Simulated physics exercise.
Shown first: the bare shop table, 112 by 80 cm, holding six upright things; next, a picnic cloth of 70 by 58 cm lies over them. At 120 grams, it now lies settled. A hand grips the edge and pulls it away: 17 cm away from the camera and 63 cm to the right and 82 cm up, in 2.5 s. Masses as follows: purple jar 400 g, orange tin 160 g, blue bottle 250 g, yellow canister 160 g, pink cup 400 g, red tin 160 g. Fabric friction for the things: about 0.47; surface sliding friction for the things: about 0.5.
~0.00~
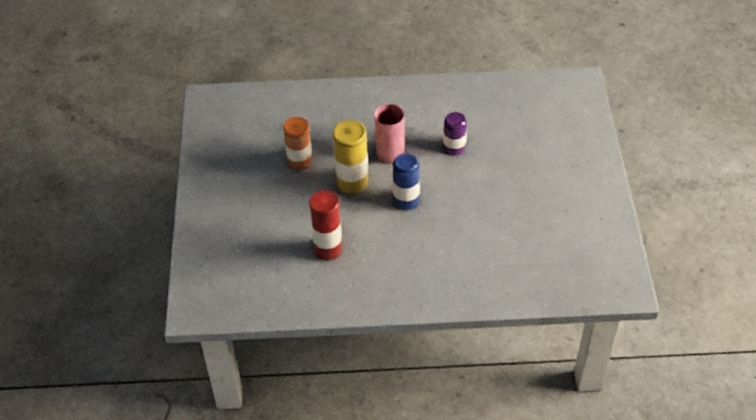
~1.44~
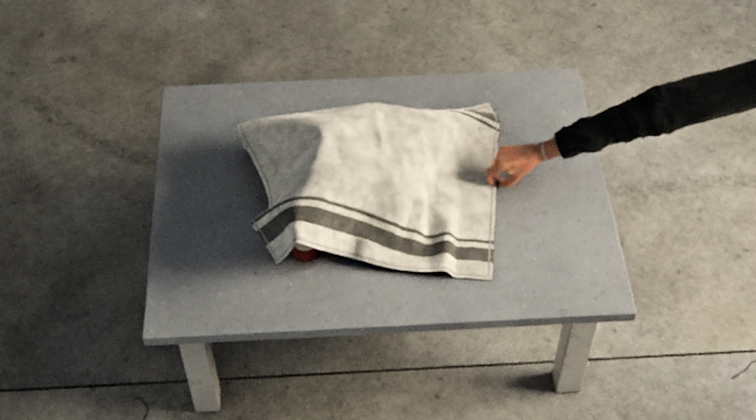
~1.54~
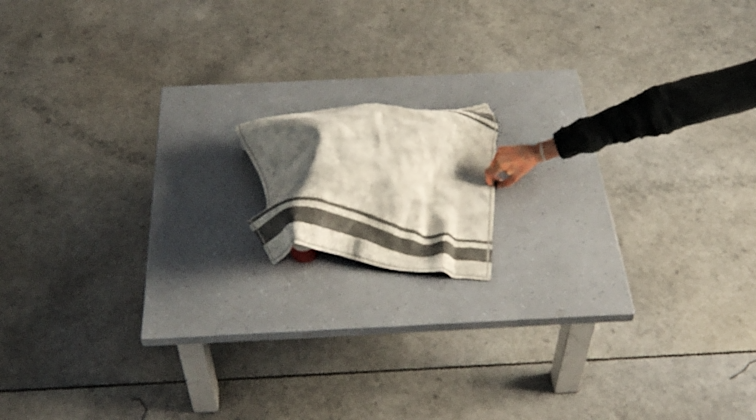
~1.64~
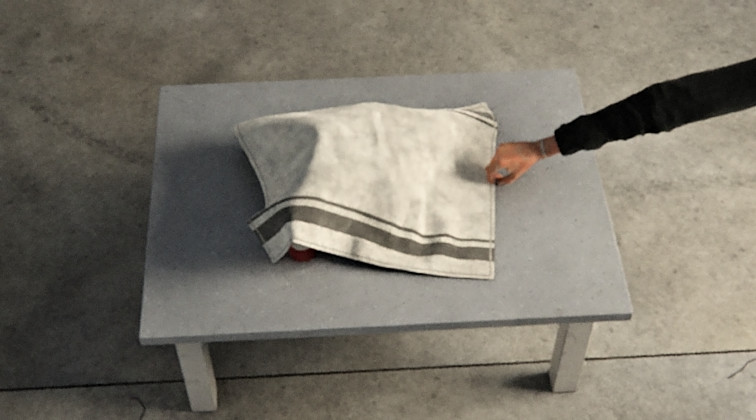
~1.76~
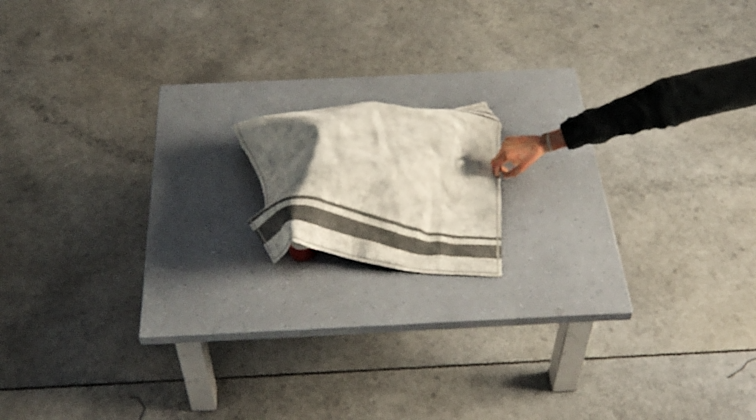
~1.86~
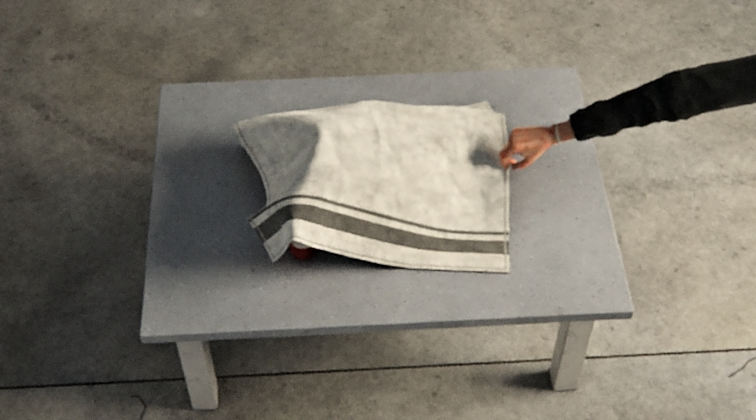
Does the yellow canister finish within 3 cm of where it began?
Yes, it stays close.
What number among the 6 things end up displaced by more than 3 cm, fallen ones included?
Counting them up, I get 0.
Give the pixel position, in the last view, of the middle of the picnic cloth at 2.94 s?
Near (548, 67).
After 2.4 s, middle of the picnic cloth at (431, 112); nothing else has moved.
After 2.9 s, middle of the picnic cloth at (548, 67); nothing else has moved.
After 3.5 s, middle of the picnic cloth at (714, 11); nothing else has moved.
After 4.0 s, middle of the picnic cloth at a place out of view; nothing else has moved.
After 4.8 s, middle of the picnic cloth at a place out of view; yellow canister 1 cm off its start at (326, 129).
